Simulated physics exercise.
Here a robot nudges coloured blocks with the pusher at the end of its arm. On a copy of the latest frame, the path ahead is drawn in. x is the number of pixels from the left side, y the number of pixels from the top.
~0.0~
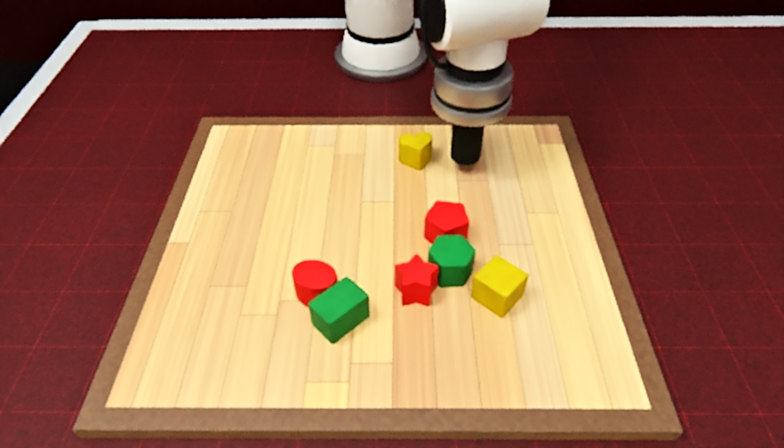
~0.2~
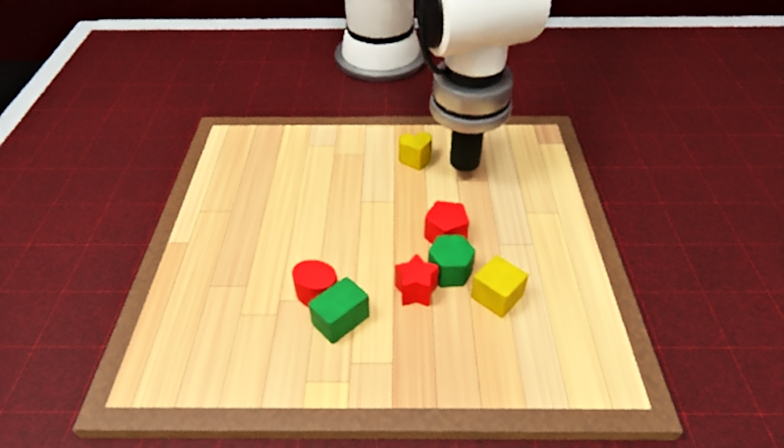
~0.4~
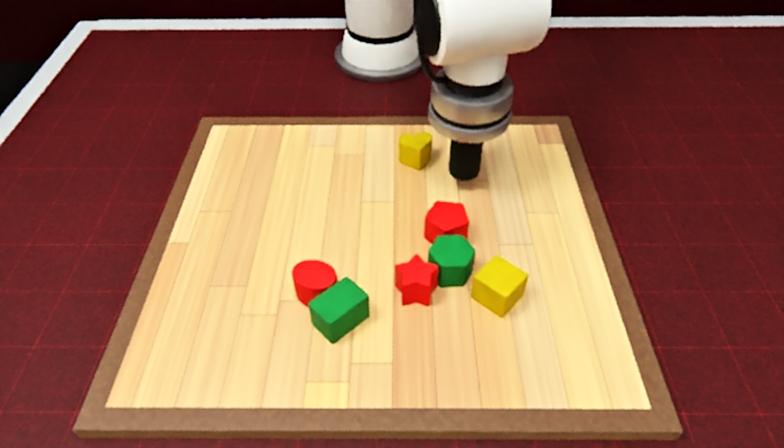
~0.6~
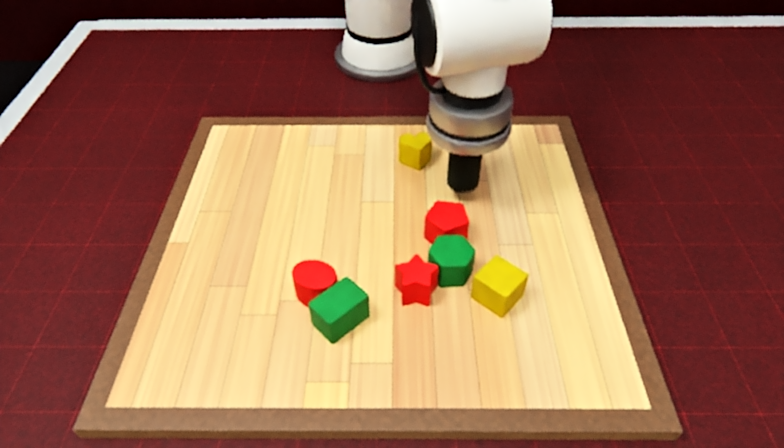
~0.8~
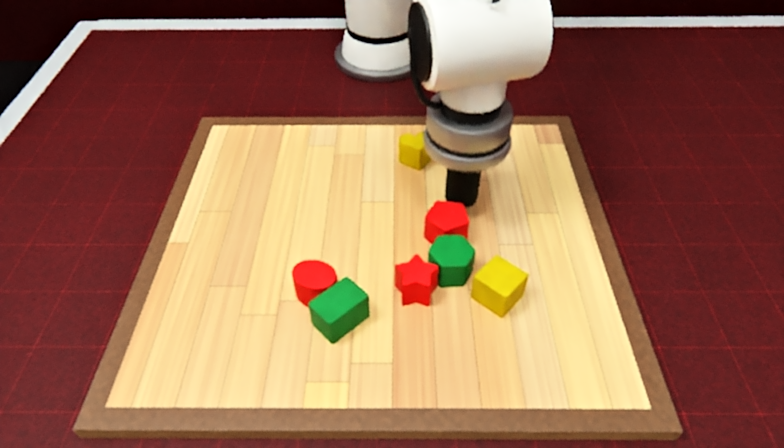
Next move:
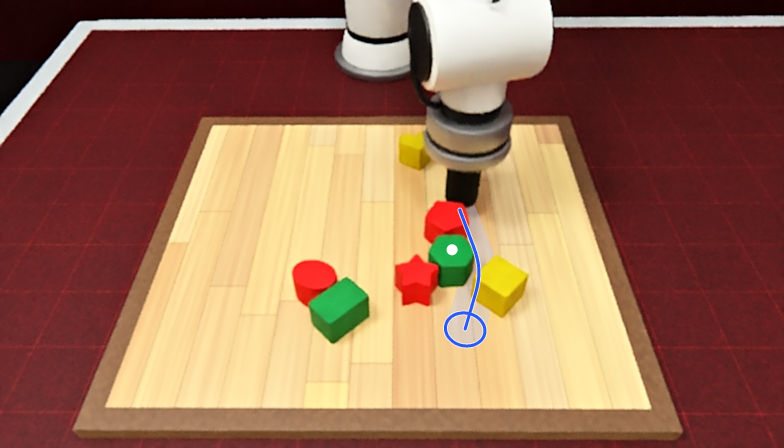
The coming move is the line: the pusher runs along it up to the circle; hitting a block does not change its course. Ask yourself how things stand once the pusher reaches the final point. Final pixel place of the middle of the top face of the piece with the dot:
The piece with the dot ends near (424, 312).
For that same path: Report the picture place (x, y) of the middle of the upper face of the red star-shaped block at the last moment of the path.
My estimate: (395, 284).
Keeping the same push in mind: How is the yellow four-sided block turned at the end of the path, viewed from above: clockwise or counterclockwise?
It goes anticlockwise.
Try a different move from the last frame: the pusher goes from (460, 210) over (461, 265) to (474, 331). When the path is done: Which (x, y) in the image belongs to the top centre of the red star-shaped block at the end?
For the centre of its top, I'd go with (392, 299).
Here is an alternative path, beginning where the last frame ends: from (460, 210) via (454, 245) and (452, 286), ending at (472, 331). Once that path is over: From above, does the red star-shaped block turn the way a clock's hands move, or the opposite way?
Overhead view: Clockwise.
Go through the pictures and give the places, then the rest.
The first picture shows pusher's lower end (465, 157); red star-shaped block (417, 270); red pentagon (448, 214); green hexagon (452, 250); yellow four-sided block (501, 275).
The second picture shows pusher (465, 163); blocks still.
The third picture shows pusher (464, 172); blocks still.
The fourth picture shows pusher (462, 184); blocks still.
The fifth picture shows pusher (461, 199); red star-shaped block (417, 270); red pentagon (448, 214); green hexagon (452, 250); yellow four-sided block (501, 275).
Drawn move, from (460, 210) over (478, 264) to (465, 329); the dot is on the green hexagon.
The first path, step by step. One third of the way, pusher (475, 235); red star-shaped block (408, 278), turned 40° clockwise; red pentagon (447, 241), turned 45° clockwise; green hexagon (448, 274).
Two thirds of the way, pusher (479, 274); red star-shaped block (398, 285), turned 85° clockwise; red pentagon (441, 264), turned 80° clockwise; green hexagon (435, 301); yellow four-sided block (508, 290).
At the end, pusher (467, 318); red star-shaped block (395, 284), turned 95° clockwise; red pentagon (437, 265), turned 95° clockwise; green hexagon (424, 312), turned 30° clockwise; yellow four-sided block (514, 304), turned 25° anticlockwise.
